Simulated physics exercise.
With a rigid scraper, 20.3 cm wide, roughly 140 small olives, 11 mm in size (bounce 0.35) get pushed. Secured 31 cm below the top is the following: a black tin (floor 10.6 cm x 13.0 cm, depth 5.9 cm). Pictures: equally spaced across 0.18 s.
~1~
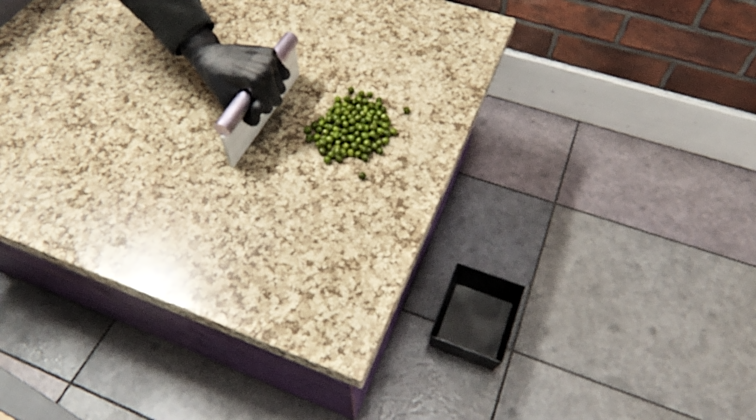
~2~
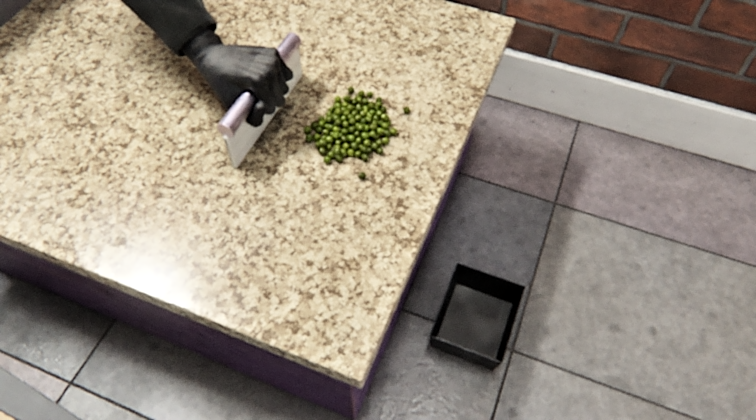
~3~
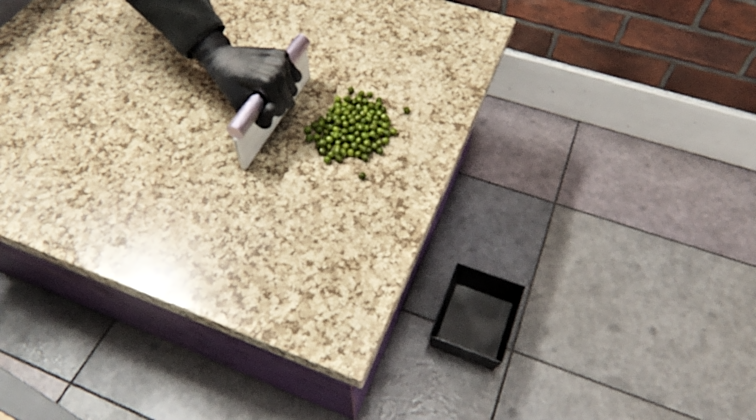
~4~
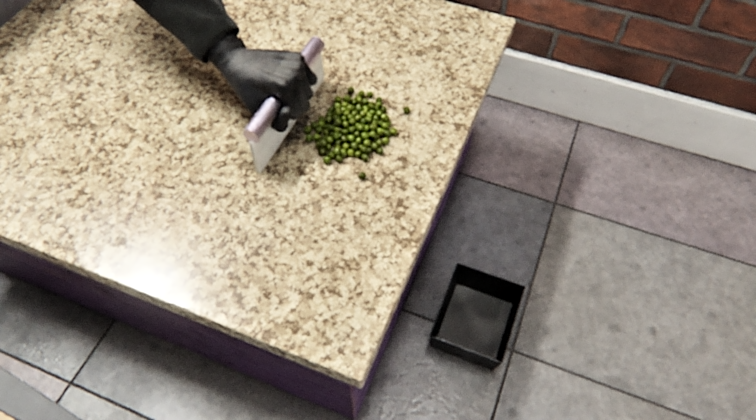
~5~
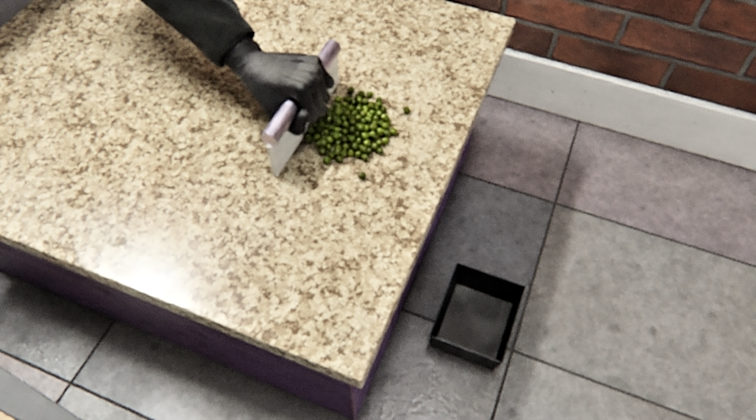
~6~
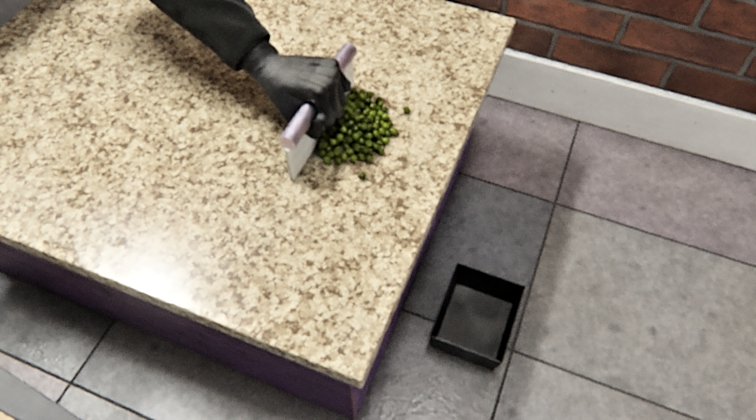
A gloved hand slides a scraper right across the speckled counter into small green olives.
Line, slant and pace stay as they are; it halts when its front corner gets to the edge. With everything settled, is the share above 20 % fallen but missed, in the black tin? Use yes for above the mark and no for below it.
Missed: Yes; black tin: Yes.
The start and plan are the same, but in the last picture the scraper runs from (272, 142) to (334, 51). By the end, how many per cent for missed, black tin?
When it all settles, 75 percent has missed, while the black tin gets 10 percent.
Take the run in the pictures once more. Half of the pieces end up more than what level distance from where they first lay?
Level distance: Near 34 cm.
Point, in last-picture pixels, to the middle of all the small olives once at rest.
(527, 276).
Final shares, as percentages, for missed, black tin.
70 per cent is missed, and the black tin gets 30 per cent.
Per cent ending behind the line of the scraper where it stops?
Estimate: Close to 0 %.
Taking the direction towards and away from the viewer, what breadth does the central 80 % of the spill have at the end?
Close to 28 cm from front to back.
Then, 0.19 s after the last picture, scraper 22 cm from its start, spill 18 cm wide; still on top 100 %.
Then, 0.37 s after the last picture, scraper 28 cm from its start, spill 22 cm wide; off the edge, not caught 95 %, still on top 5 %.
Then, 0.53 s after the last picture, scraper 28 cm from its start, spill 26 cm wide; black tin 30 %, off the edge, not caught 70 %.
In the end, black tin 30 %, fallen but missed 70 %, still on top 0 %.
